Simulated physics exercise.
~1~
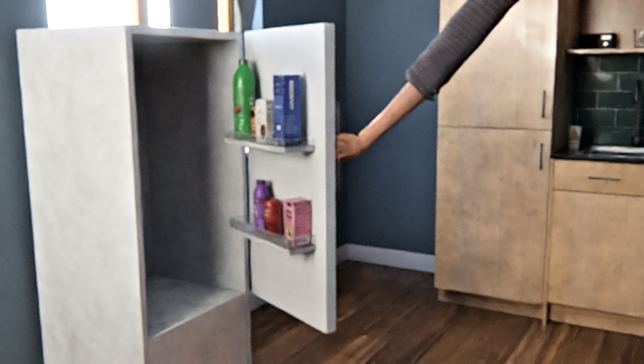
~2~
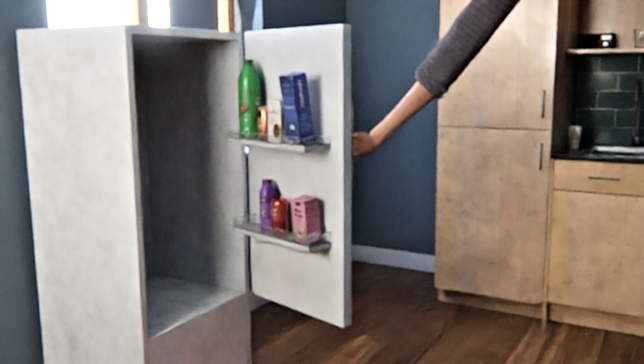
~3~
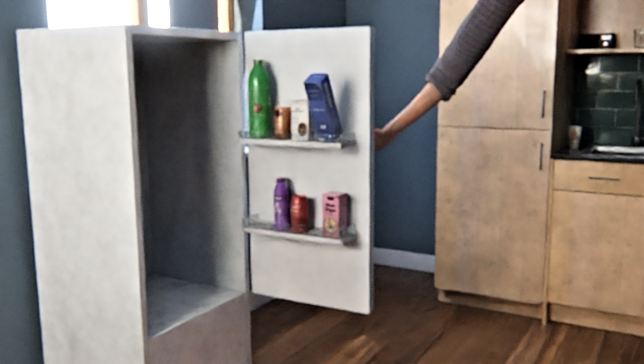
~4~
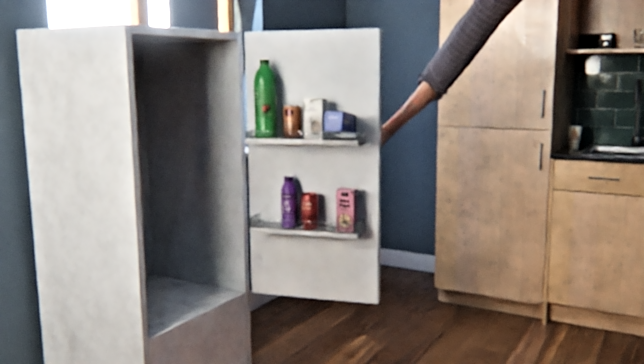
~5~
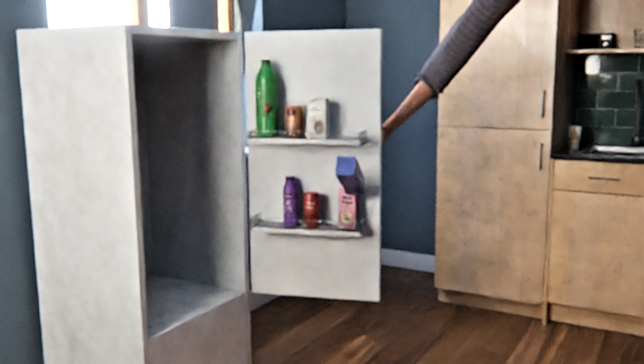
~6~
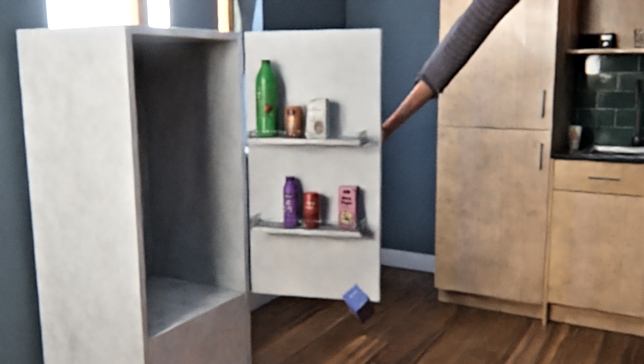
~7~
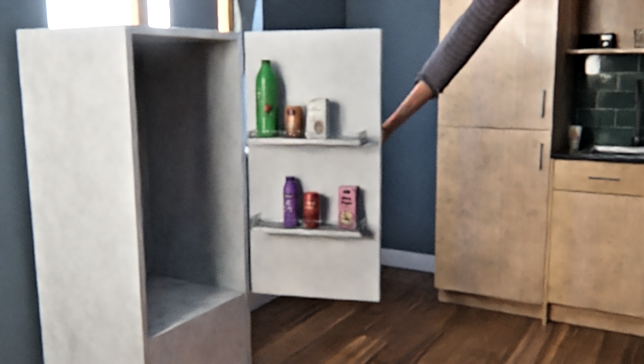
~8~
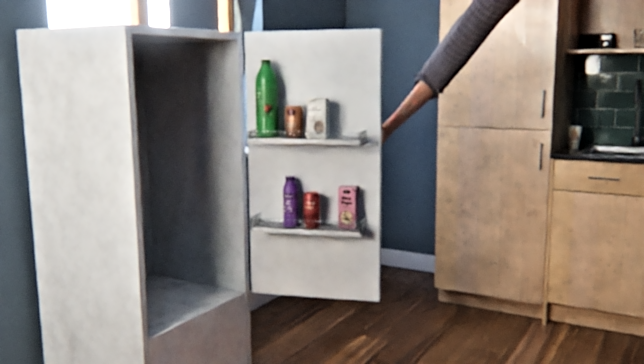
A hand swung a fridge door wide open, and the blue carton on its upper rack tipped over, fell off past the lower rack and dropped out of sight, while the bottles, cans and other cartons stayed upright on the racks.
